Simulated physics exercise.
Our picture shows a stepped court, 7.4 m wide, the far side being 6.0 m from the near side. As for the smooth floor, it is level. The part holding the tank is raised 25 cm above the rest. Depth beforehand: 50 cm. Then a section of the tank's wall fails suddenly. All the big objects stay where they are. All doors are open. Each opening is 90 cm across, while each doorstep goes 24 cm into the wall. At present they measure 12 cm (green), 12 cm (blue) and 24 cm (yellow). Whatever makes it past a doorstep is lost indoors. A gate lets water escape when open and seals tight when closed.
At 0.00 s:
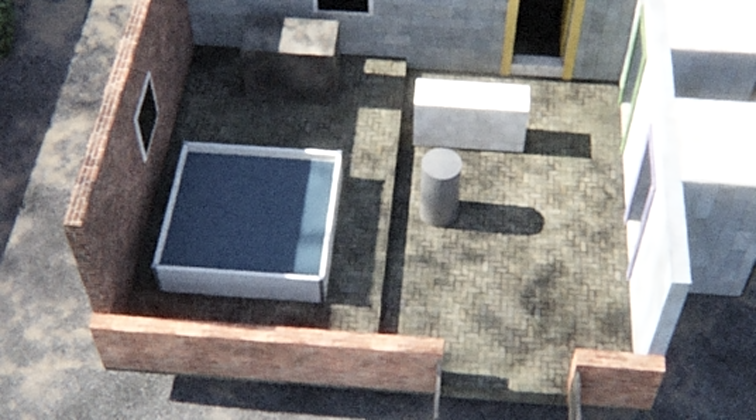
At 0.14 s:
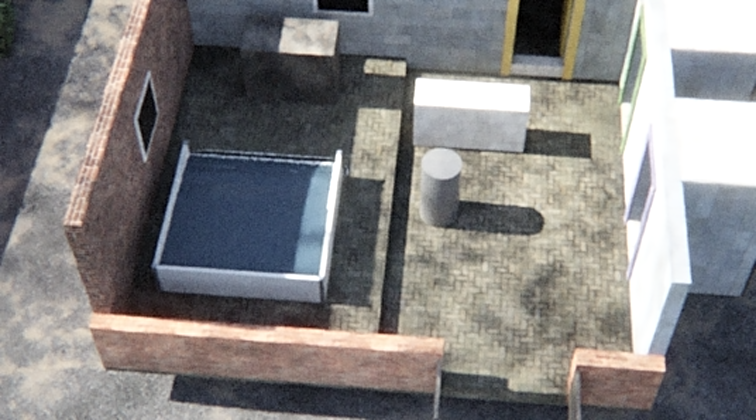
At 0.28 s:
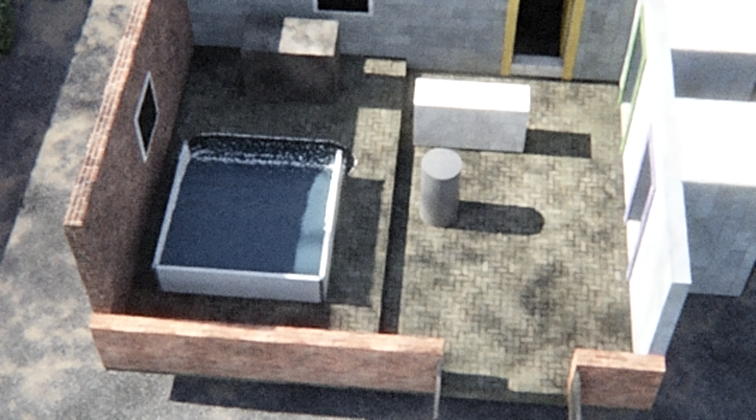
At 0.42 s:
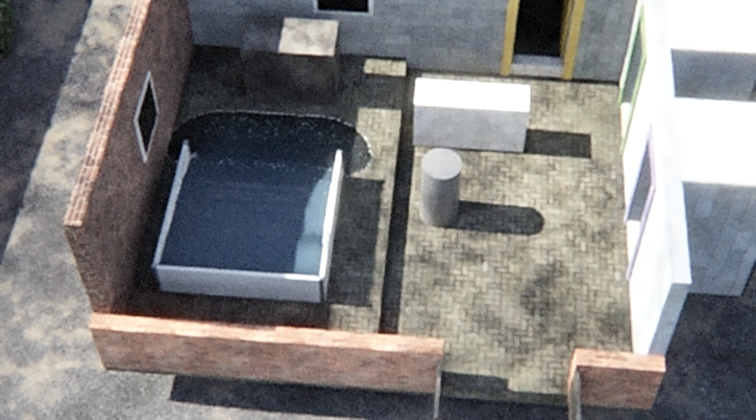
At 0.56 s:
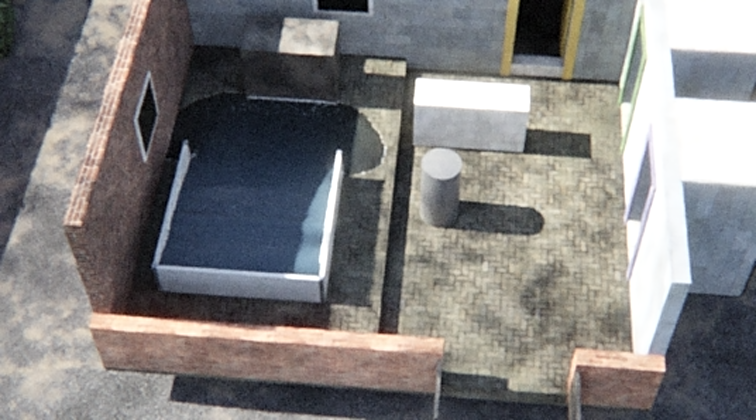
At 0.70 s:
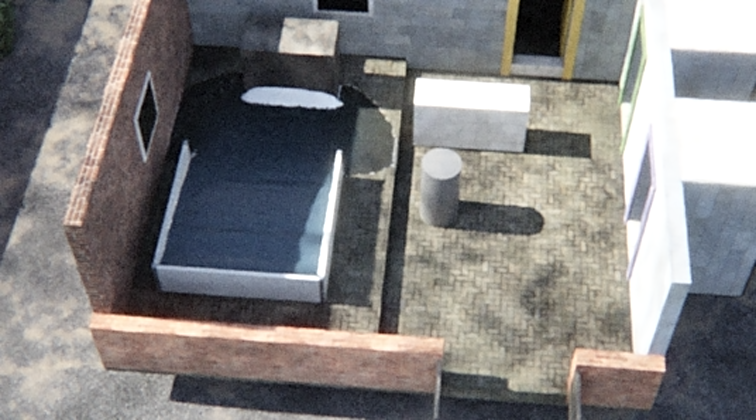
Dark water pouring from the opened far side of a square tank in a walled courtyard, spreading across paving to a block.
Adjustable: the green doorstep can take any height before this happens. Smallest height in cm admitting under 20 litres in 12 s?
Roughly 20 centimetres.
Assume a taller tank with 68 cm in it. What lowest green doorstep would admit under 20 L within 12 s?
29 cm.
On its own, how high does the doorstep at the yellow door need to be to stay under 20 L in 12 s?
At the yellow door it takes roughly 8.0 centimetres.
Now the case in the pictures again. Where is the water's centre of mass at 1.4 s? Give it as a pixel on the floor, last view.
(261, 189), roughly.
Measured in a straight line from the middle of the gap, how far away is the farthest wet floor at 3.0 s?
Around 6.4 m out.
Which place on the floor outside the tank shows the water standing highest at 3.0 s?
At about pixel (188, 76).
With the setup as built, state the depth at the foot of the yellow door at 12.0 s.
It works out to about 7.0 centimetres deep.
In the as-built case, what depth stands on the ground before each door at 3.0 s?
Depths in cm: Green 0, blue 0, yellow 7.
After 1.4 s water covers 20 % of the floor, deepest (37 cm) near (287, 114); it has not reached the green door.
After 3.0 s water covers 40 % of the floor, deepest (37 cm) near (188, 76); it has not reached the green door.
After 12.0 s water covers 95 % of the floor, deepest (12 cm) near (412, 70); 7 cm at the green door, 102 litres in over its 12 cm doorstep.
At the green door as built, the water arrived by 3.4 s and peaked near 26 cm at 4.8 s.
Run again over the same 12 s with other heights there, 44 litres in over 16 cm, 12 litres over 21.5 cm. The limit of 20 litres is kept from about 20 cm up.
